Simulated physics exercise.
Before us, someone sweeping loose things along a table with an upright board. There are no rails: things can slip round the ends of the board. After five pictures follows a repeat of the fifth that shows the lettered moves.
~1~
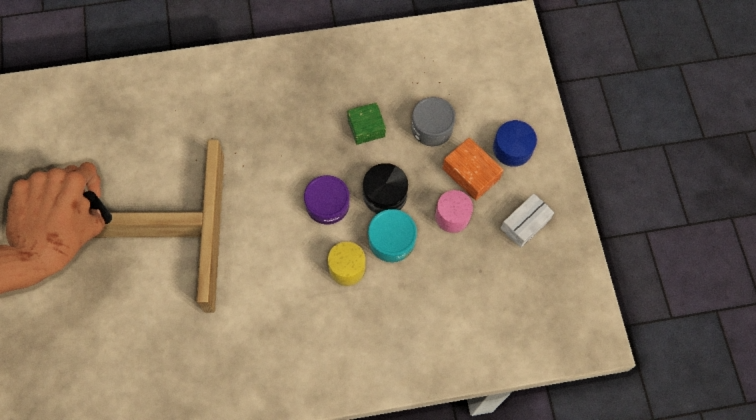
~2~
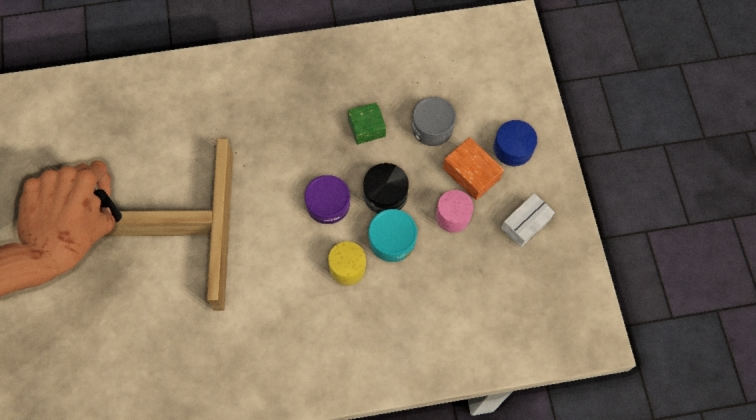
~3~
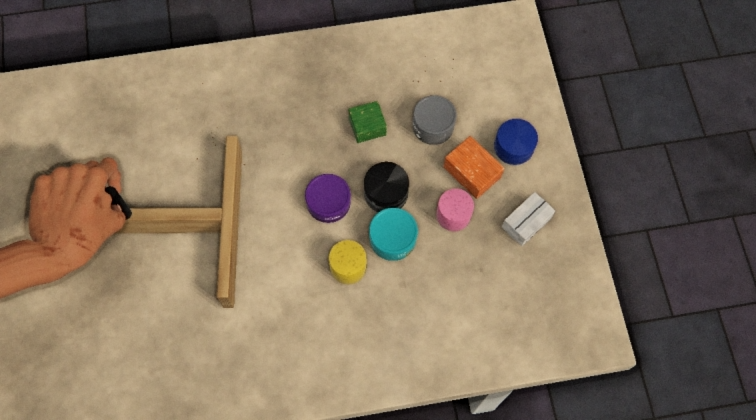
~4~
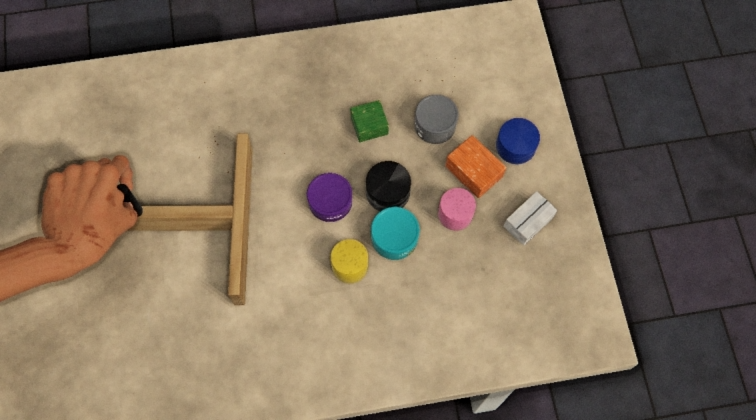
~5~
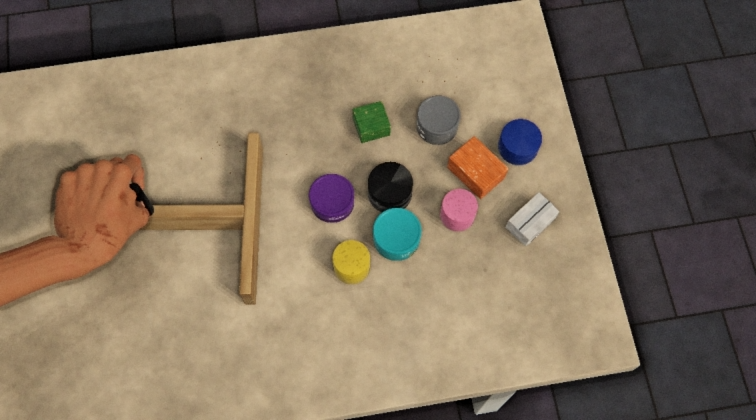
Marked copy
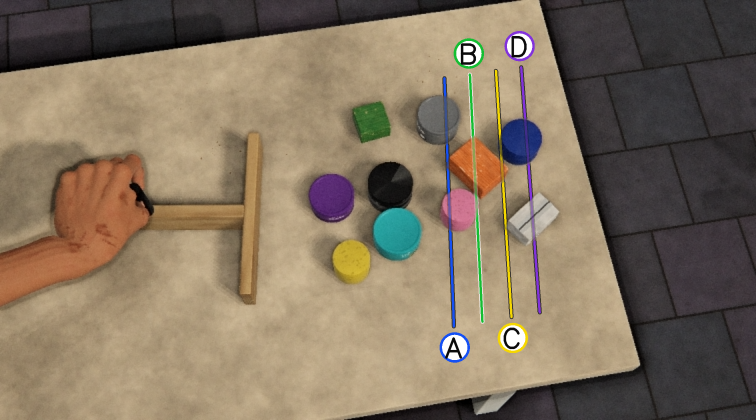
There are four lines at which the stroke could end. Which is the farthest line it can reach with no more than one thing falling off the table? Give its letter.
As far as mark C.
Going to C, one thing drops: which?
It is the blue tin.
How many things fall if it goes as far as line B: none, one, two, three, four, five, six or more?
By then, none.
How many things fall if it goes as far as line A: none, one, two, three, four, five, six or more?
By then, none.
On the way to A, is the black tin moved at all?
By then, yes.
On the copy, A at (449, 195); B at (476, 191); C at (503, 187); D at (530, 183).
On C. First, board (342, 196); yellow pot (367, 262); black tin (414, 187).
Then, board (433, 182); blue tin (546, 129); orange block (512, 144).
Finally, board (504, 171); blue tin over the edge; white box (594, 224); one fallen.
By contrast, A is within the limit but short; B is within the limit but short; D drops three.
